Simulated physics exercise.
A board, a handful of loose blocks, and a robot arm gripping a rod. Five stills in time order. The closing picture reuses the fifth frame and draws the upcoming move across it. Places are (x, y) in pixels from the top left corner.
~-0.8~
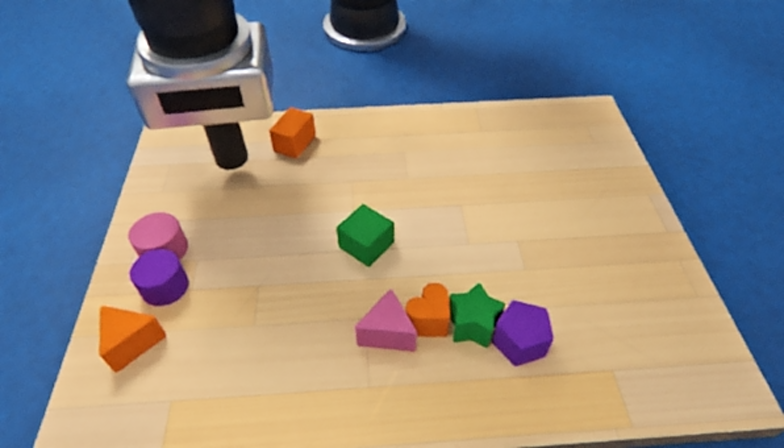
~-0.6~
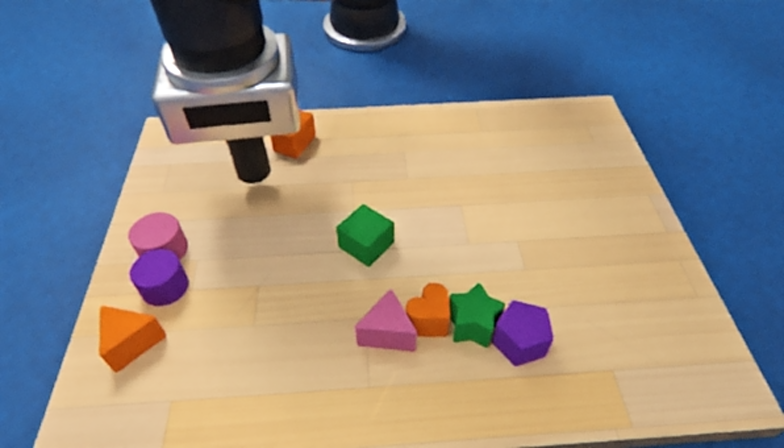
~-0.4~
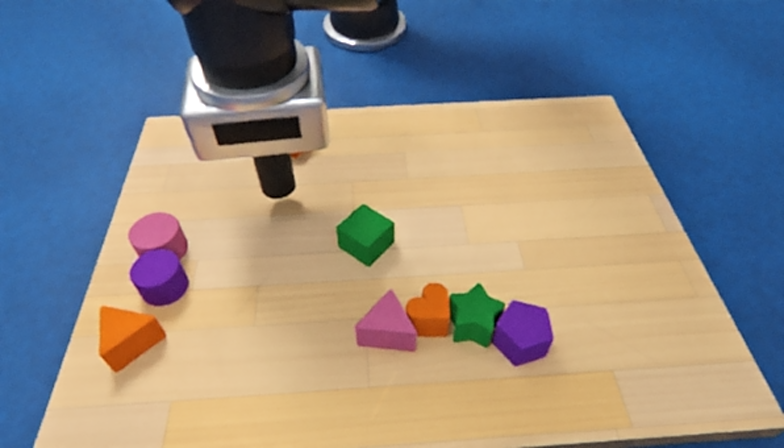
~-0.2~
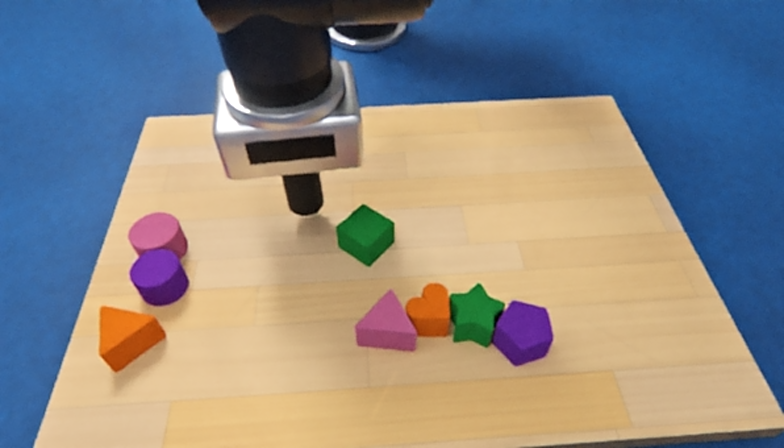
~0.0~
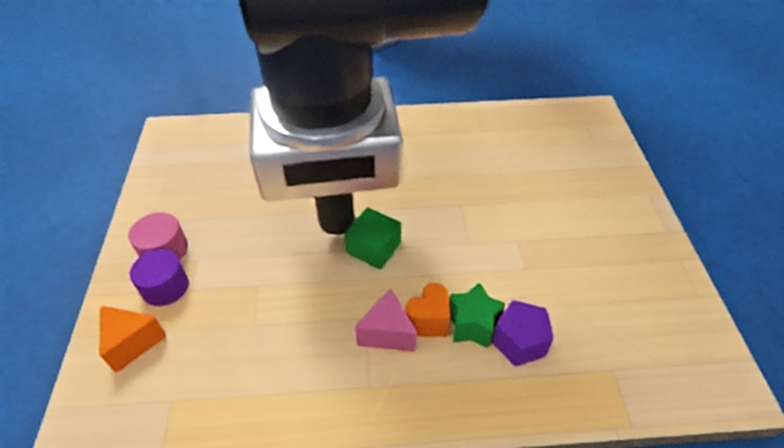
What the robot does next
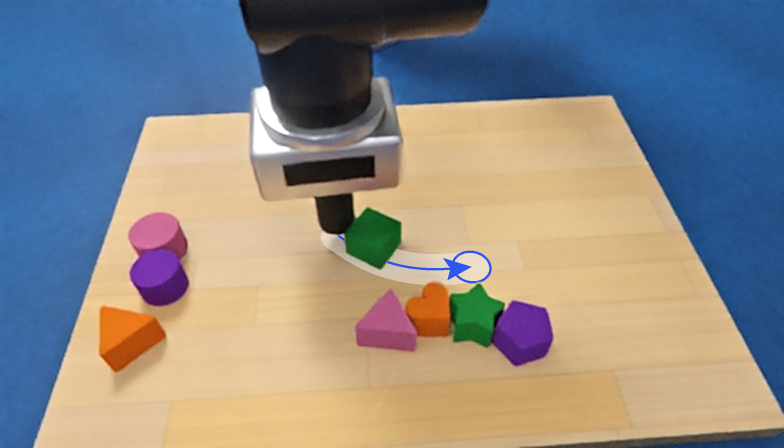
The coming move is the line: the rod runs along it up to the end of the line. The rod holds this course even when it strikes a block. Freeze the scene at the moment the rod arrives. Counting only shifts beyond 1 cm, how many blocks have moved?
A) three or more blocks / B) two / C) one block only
C: One block only.
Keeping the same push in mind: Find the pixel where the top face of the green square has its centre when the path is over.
It is going to be at (517, 247).
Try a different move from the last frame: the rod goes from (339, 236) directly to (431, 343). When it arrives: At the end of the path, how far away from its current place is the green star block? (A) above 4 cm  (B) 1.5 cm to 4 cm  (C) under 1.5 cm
Choice B: 1.5 cm to 4 cm.
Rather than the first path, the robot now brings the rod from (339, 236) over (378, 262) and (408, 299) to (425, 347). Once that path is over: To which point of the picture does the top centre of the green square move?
I expect it at (434, 245).
The line goes from (339, 236) over (376, 258) and (423, 269) to (472, 267).
On the path given first. One third of the way, rod (376, 244); green square (417, 240), turned 35° anticlockwise.
Two thirds of the way, rod (424, 255); green square (467, 247), turned 45° anticlockwise.
At the end, rod (474, 253); green square (517, 247), turned 35° anticlockwise; orange heart block unmoved.
